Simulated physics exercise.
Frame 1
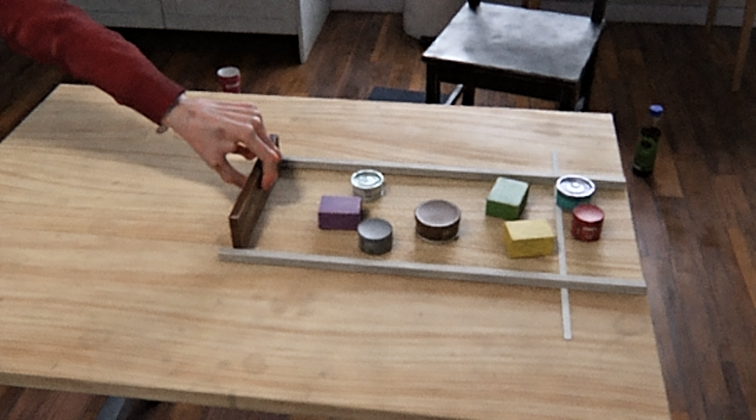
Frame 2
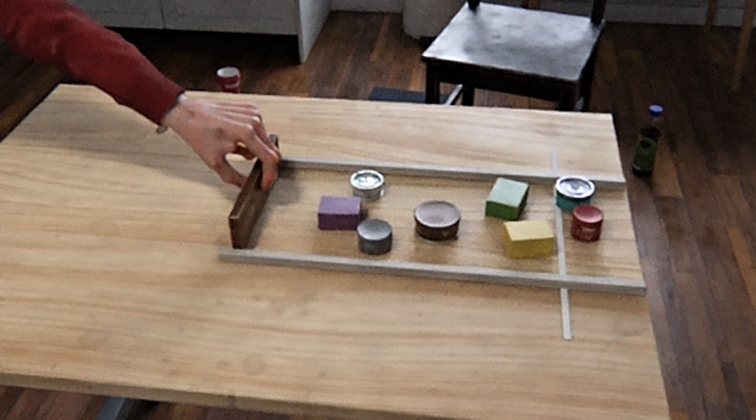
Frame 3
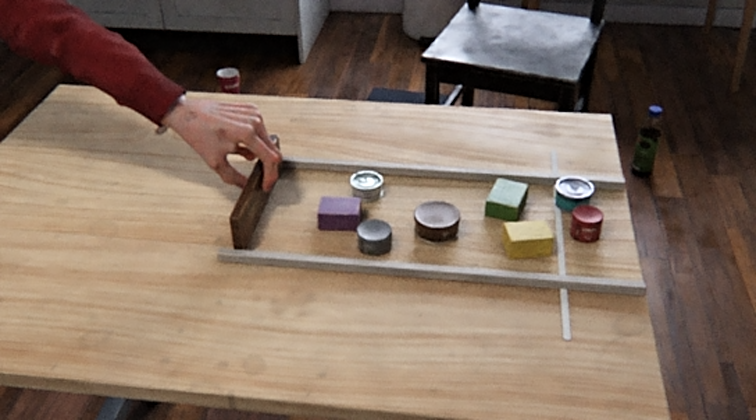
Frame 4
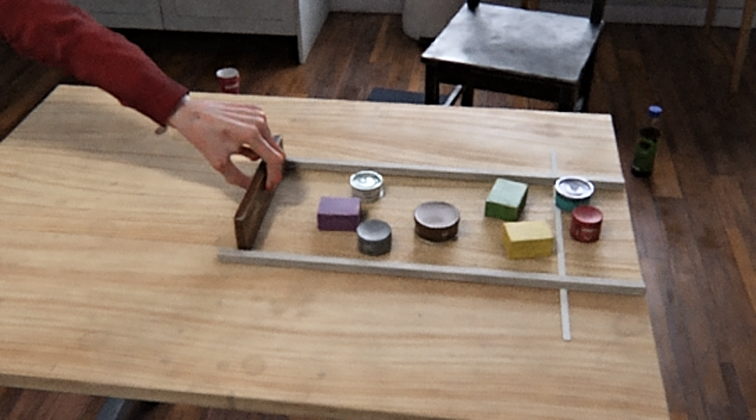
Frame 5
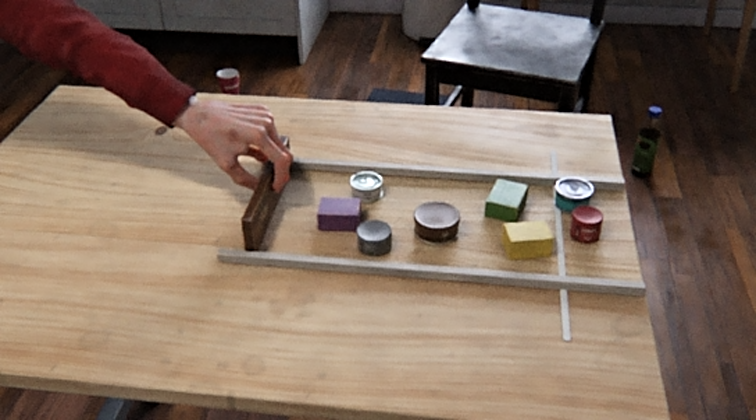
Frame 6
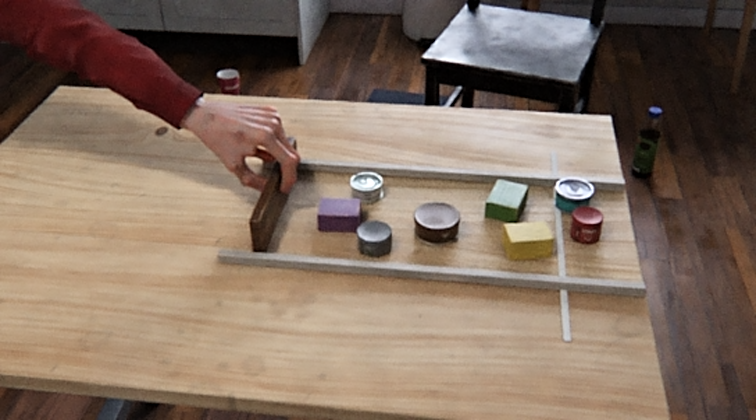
On a wooden table between two pale rails, a hand in a red sleeve held a dark board upright, then slid it slightly right toward some small tubs and blocks, which stayed still.
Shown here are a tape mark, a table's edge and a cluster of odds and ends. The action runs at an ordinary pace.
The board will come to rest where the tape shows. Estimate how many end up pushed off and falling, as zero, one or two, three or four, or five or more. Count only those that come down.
The number going over the end will be just one or two.
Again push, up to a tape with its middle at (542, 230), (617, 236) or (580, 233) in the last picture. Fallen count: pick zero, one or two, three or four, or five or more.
Taking them in turn, either one or two; at least five; three to four.
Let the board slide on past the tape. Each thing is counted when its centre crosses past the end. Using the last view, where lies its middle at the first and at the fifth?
I'd put it close to (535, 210) and later close to (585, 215).
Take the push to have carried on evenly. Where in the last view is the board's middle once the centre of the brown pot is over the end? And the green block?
Roughly at (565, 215) and roughly at (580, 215).
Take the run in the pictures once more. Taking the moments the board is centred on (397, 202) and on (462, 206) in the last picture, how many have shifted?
At the first spot the count is 4, and at the second it is 6.
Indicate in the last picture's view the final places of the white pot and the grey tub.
In the last picture the white pot sits at (574, 202) while the grey tub sits at (580, 254).
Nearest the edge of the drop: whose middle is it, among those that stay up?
It would be the brown pot, I'd say.
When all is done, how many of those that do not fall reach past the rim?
That adds up to 1.
Early on, none off yet; red tub at rest near (586, 225); turquoise pot at rest near (573, 196); yellow block at rest near (528, 240).
A while later, none off yet; red tub at rest near (586, 225); turquoise pot at rest near (573, 196); yellow block travelled about its own width near (567, 250).
Finally, the number that fall off is one or two; lost, turquoise pot and red tub.
